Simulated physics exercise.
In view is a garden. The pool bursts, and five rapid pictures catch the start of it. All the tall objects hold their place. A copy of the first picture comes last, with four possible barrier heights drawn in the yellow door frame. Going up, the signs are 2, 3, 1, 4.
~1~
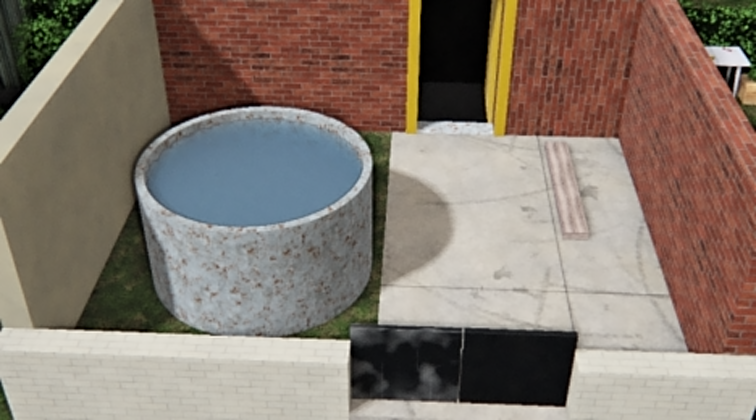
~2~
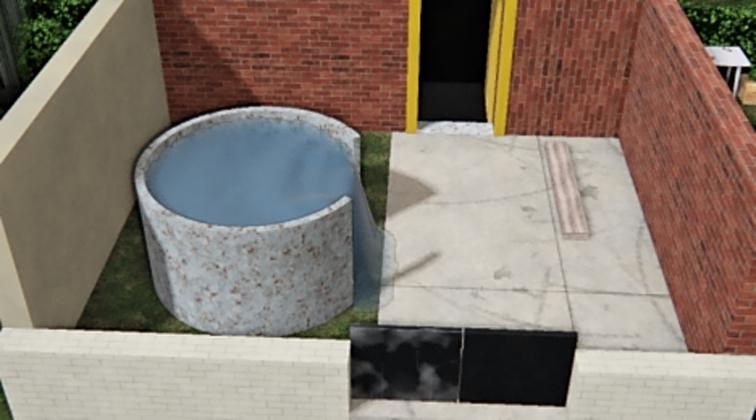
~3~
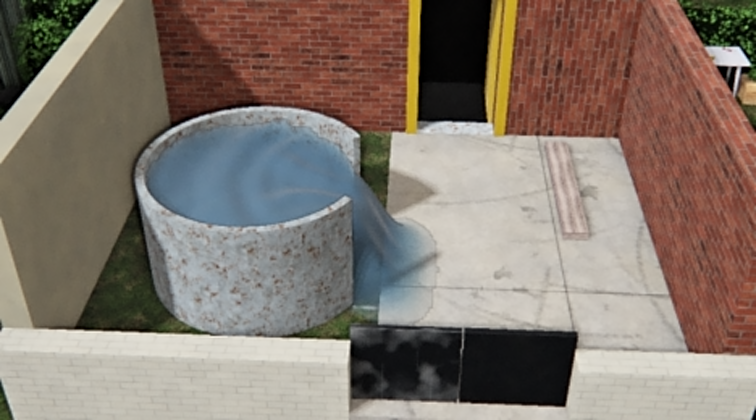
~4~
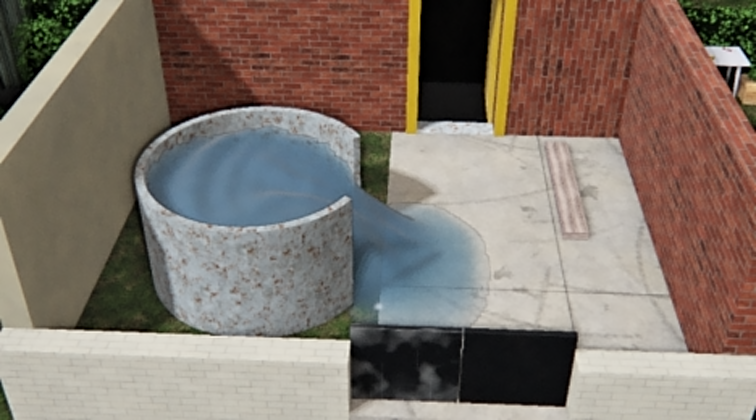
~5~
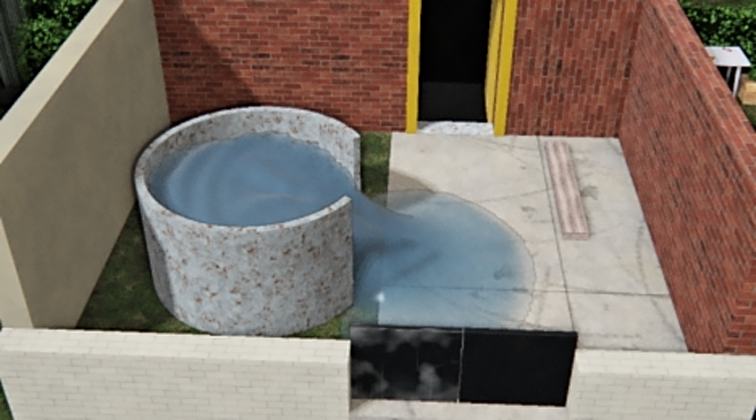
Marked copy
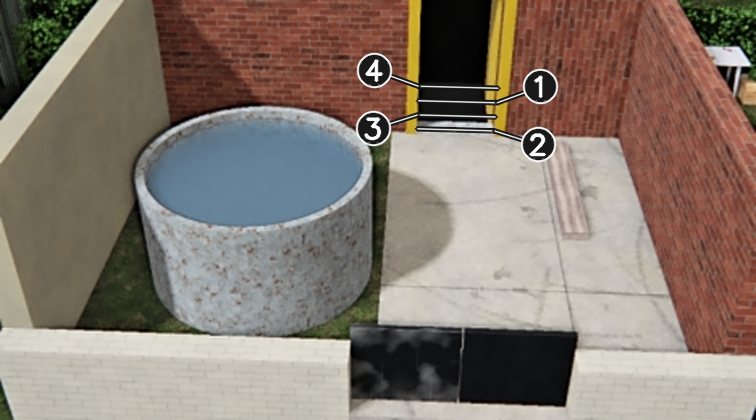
At the start, a round stone pool of still water stands on the left of a walled garden with a yellow doorway and a shut black gate. The pool's right side opens and water pours through the gap, then spreads rightward across the pale paving in a widening sheet.
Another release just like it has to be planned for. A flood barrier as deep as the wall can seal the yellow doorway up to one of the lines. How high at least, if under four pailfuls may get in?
3.
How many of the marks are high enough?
Three of them.
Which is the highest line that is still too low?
2.
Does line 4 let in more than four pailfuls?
No, not at all.
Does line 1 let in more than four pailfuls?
No, that is safe.
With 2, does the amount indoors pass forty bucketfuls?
No, less.
In white, 1 at (457, 101); 2 at (455, 129); 3 at (456, 115); 4 at (458, 87); from the bottom up 2, 3, 1, 4.
With 1, nothing gets over.
With 2, some 15 bucketfuls get in.
With 3, nothing gets over.
With 4, nothing gets over.
